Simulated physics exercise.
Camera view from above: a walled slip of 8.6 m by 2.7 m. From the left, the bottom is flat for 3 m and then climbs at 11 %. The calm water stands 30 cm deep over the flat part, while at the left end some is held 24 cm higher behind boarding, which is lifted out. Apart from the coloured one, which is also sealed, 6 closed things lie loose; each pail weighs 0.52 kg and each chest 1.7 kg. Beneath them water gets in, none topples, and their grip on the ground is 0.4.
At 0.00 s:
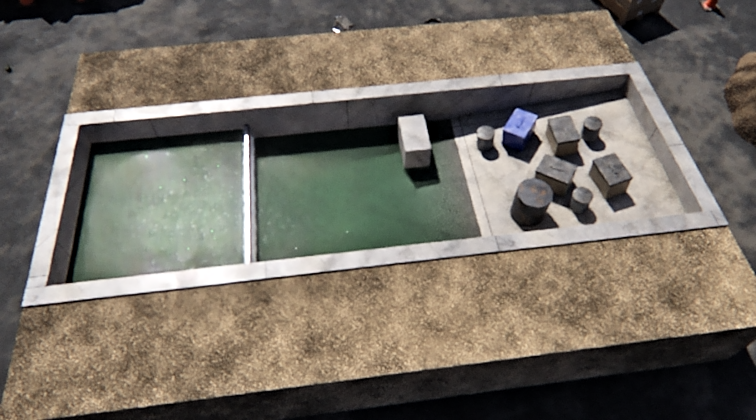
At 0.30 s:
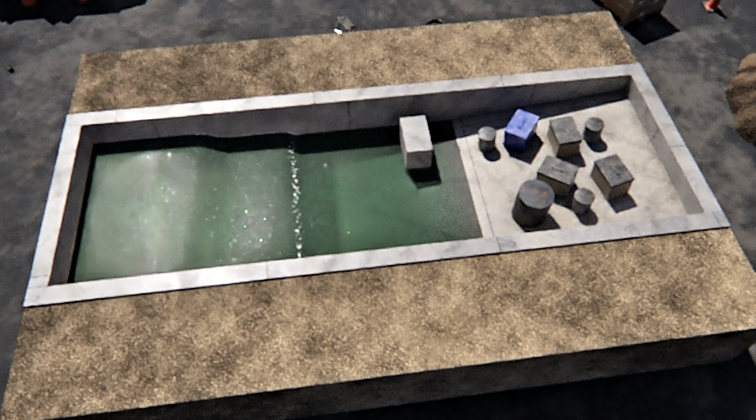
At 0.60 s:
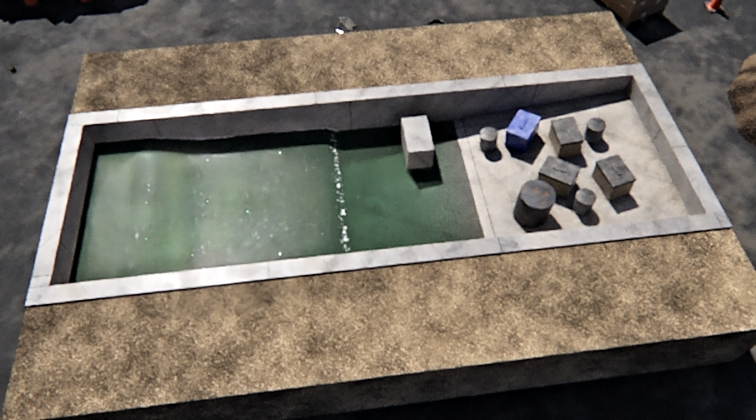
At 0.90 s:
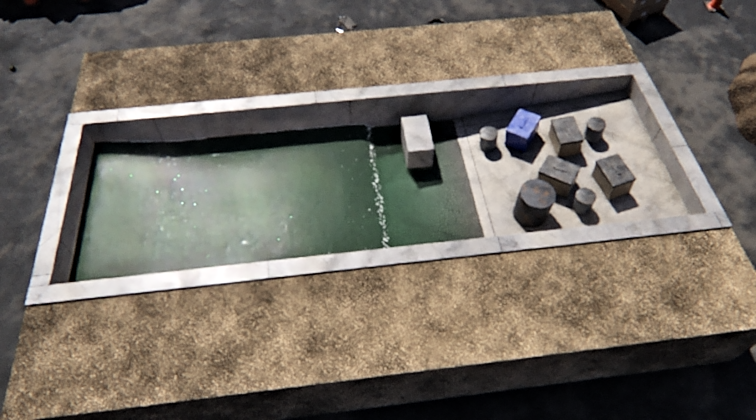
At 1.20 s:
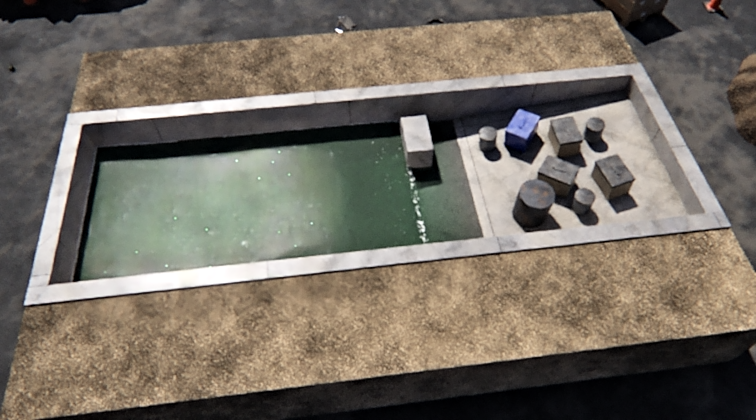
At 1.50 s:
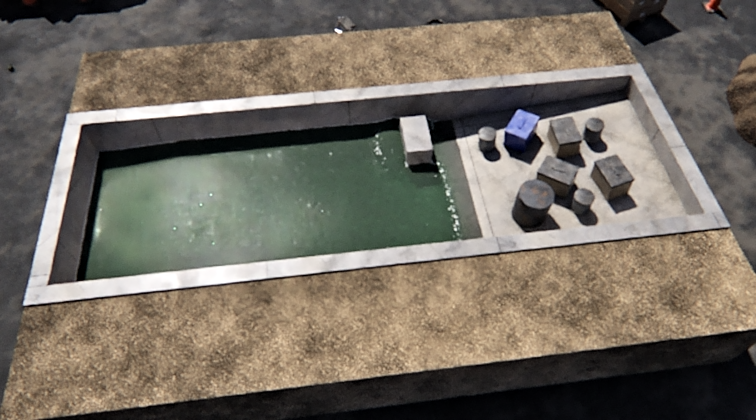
A long, pale stone-walled basin set between speckled tan slabs on dark ground is seen from above. Green water fills its left and middle parts, split at first by a thin upright board, with a pale block at the far wall and a blue box among grey blocks and cylinders on the dry right end. The board disappears and a foaming wave rolls rightward, reaching past the pale block, while the objects and view stay virtually still.
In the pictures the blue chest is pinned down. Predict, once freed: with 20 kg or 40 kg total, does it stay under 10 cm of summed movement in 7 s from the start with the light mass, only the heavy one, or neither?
It passes only on the heavier amount.
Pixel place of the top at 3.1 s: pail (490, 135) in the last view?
Around (497, 103).
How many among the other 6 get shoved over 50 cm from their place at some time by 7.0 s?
I get 4.
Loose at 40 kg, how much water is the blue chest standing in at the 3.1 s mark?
Close to 8 cm deep.
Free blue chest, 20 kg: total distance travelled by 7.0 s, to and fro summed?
Path length near 140 cm.
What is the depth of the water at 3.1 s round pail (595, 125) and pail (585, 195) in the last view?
Some 0 cm at the first, some 3 cm at the second.
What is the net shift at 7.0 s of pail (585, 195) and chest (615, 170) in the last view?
80 cm, 150 cm.
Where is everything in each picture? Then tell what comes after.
The first picture shows the blue chest at (523, 122) rests on the ground; water covers 14.8 m2; 0 of 7 have shifted.
The second picture shows the blue chest at (524, 123) rests on the ground; water covers 14.8 m2; 0 of 7 have shifted.
The third picture shows the blue chest at (526, 124), on the bottom; water covers 14.8 m2; 0 of 7 have shifted.
The fourth picture shows the blue chest at (526, 123), on the bottom; 14.8 m2 under water; 0 of 7 have shifted.
The fifth picture shows the blue chest at (525, 123) rests on the ground; water covers 14.8 m2; 0 of 7 have shifted.
The sixth picture shows the blue chest at (525, 123) rests on the ground; water covers 14.8 m2; 0 of 7 have shifted.
After 2.1 s the blue chest would be 0 cm from its start with 20 kg and 0 cm from its start with 40 kg; 0 cm of water round it then.
After 3.1 s the blue chest would be 2 cm from its start with 20 kg and 0 cm from its start with 40 kg; 8 cm of water round it then.
After 4.9 s the blue chest would be 14 cm from its start with 20 kg and 0 cm from its start with 40 kg; 9 cm of water round it then.
After 7.0 s the blue chest would be 103 cm from its start with 20 kg and 0 cm from its start with 40 kg; 5 cm of water round it then.
